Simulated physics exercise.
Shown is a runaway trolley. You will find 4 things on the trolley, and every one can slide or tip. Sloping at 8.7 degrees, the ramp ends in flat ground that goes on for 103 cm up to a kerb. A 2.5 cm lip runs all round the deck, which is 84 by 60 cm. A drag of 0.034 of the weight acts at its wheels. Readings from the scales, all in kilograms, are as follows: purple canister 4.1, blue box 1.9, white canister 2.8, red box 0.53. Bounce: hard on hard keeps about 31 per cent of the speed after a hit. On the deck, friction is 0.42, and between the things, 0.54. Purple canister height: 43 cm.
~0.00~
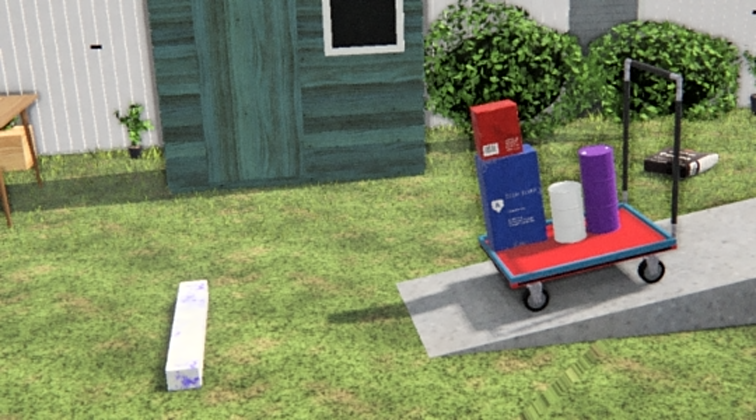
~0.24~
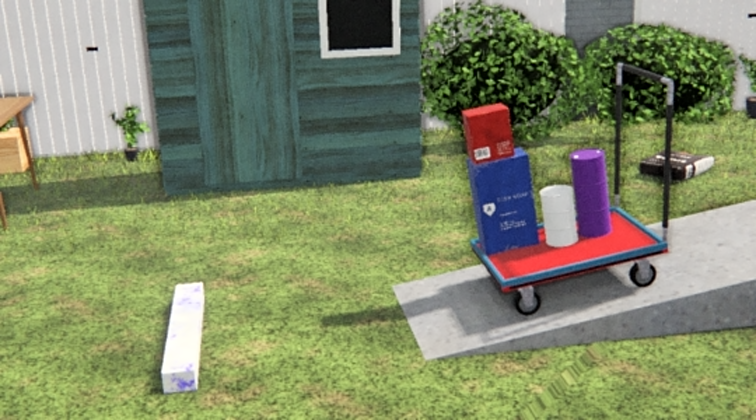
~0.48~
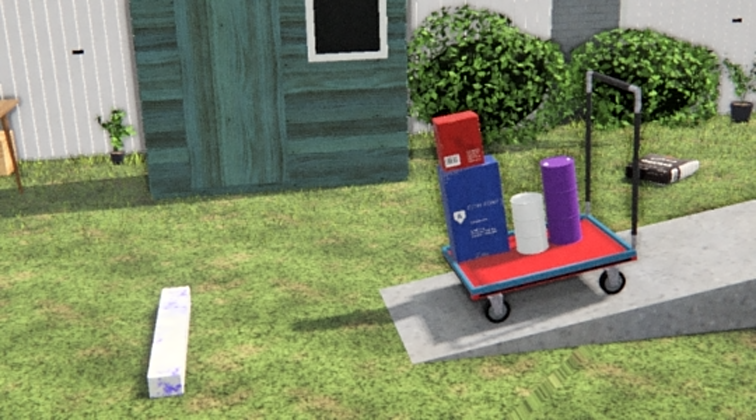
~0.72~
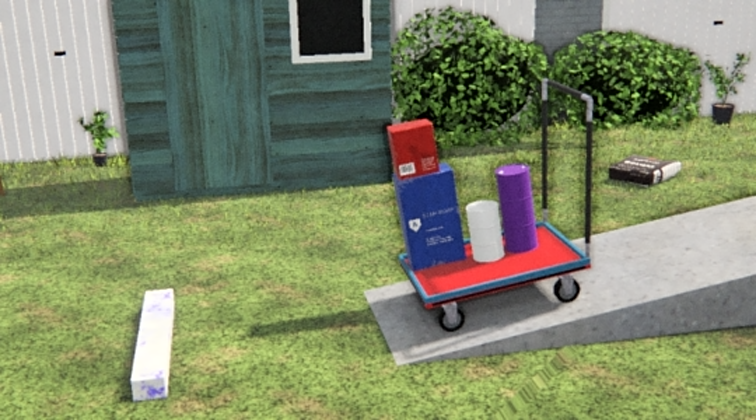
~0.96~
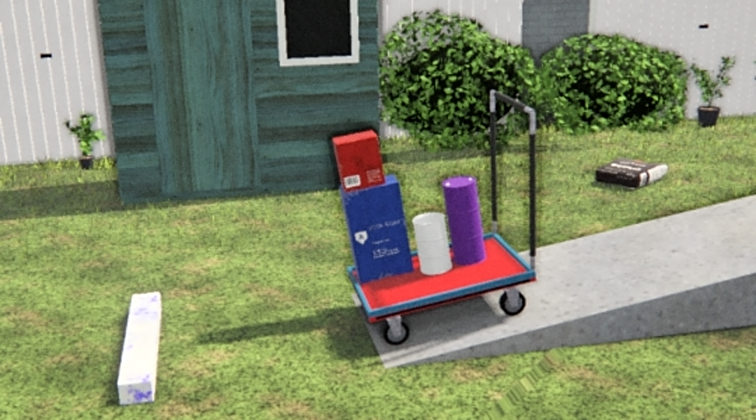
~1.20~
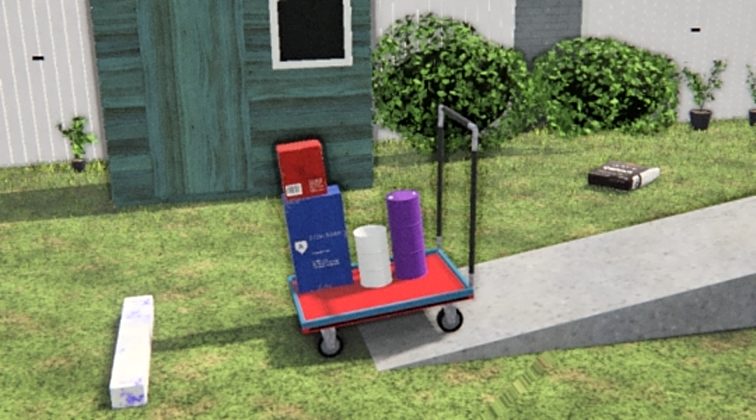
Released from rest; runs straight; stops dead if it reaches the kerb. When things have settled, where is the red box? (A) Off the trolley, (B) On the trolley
Off the trolley.
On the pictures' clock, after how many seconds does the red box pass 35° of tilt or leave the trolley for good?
Around 1.9 s on the clock.
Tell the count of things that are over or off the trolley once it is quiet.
That makes 1.
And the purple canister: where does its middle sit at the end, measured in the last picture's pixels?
Around (243, 258).
Around 1.90 s, trolley at the kerb; red box tipped 8° against what carries it near (129, 180); purple canister tipped 4° against what carries it; white canister tipped 4° against what carries it.
Around 2.30 s, trolley at the kerb; red box now off the trolley; purple canister tipped 8° against what carries it; white canister shifted 6 cm.
Finally (3.5 s), off the trolley, red box; the other 3 still in place (within 10 cm). Final places as that camera would see them, red box near (70, 332).
